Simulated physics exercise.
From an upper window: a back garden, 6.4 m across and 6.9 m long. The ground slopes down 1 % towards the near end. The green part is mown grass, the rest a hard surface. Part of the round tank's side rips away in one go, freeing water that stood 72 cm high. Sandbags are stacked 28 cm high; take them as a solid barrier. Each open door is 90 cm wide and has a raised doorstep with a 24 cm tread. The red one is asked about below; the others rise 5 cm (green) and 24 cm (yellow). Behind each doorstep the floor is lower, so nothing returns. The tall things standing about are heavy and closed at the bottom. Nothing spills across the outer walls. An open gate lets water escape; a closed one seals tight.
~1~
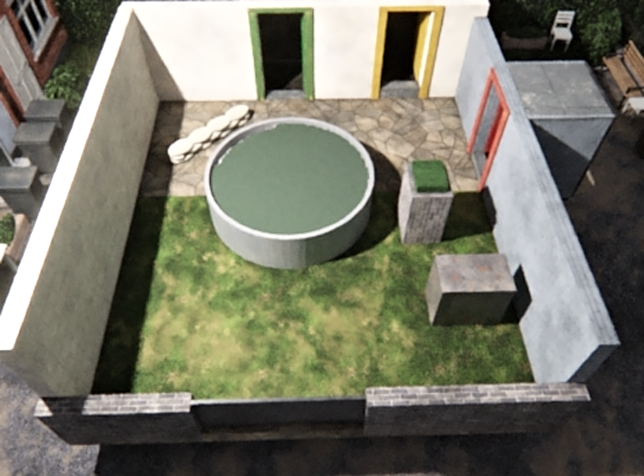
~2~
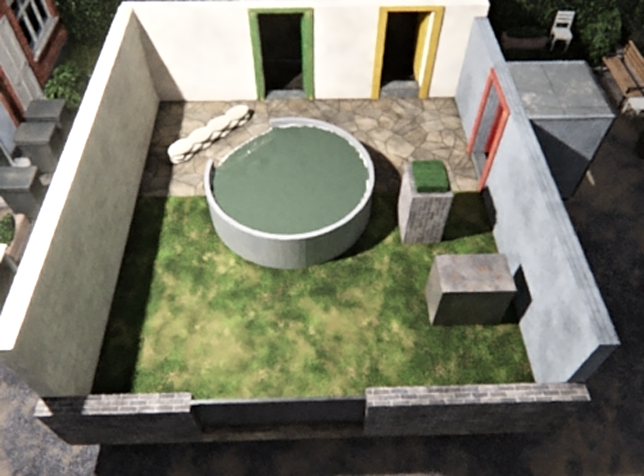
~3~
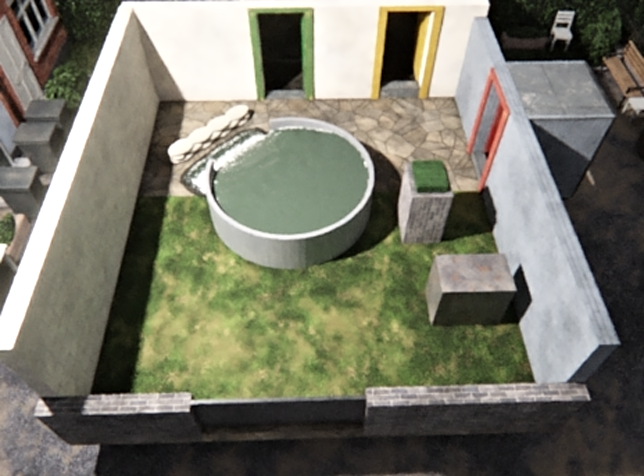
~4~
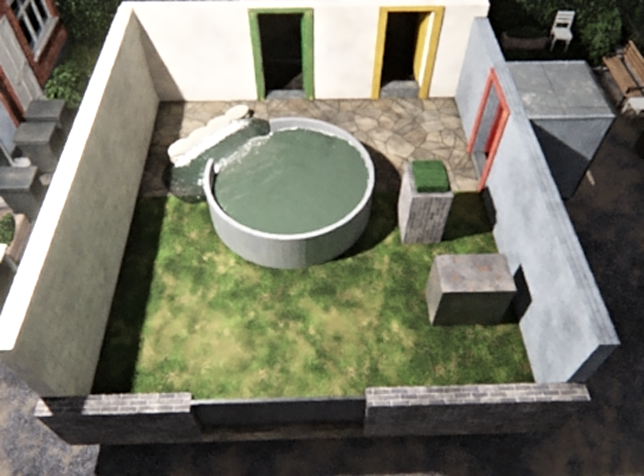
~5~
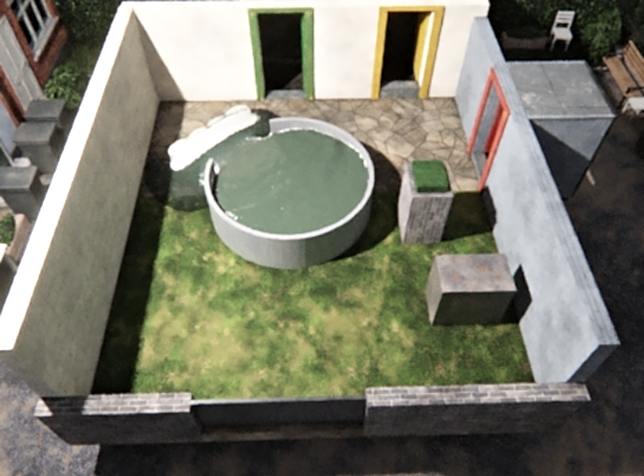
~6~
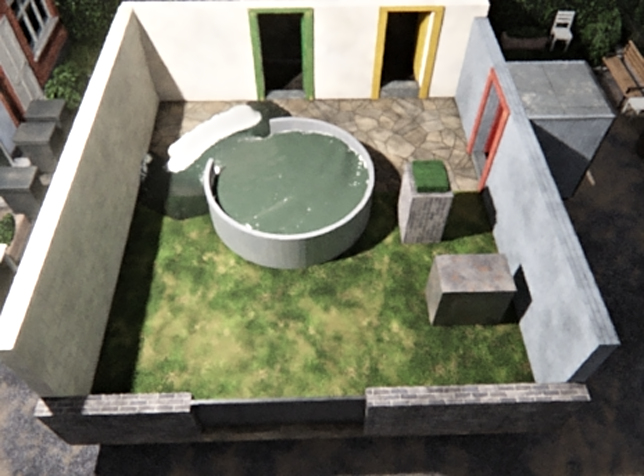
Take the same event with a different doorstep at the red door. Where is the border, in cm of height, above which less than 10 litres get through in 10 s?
About 7.5 cm.
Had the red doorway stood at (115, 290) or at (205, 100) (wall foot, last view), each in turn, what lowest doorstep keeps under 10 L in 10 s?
About 7.0 and 22 cm.
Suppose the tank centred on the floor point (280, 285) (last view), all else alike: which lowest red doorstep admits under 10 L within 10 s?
Some 12.0 cm.
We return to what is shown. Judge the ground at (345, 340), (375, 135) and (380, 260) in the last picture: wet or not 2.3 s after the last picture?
In that order: Dry, flooded, still dry.
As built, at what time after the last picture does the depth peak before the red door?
Near 5.0 s.
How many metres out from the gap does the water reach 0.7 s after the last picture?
Some 2.6 m out.
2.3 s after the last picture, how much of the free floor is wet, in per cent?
Some 50 per cent of it.
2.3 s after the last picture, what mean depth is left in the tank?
Roughly 34 cm on average.
Then, 0.7 s after the last picture water covers 20 % of the floor, deepest (55 cm) near (213, 148); it has not reached the red door.
Then, 2.3 s after the last picture water covers 50 % of the floor, deepest (36 cm) near (213, 148); it has not reached the red door.
Then, 9.3 s after the last picture water covers 95 % of the floor, deepest (16 cm) near (520, 348); 9 cm at the red door, 3 litres in over its 9 cm doorstep.
At the red door as built, the water peaked near 11 cm, 4.9 s after the last picture.
With a doorstep of 6.5 cm, 18 litres would have come in within the 10 s; with 9 cm, 3 litres. So under 10 litres takes about 7.5 cm.
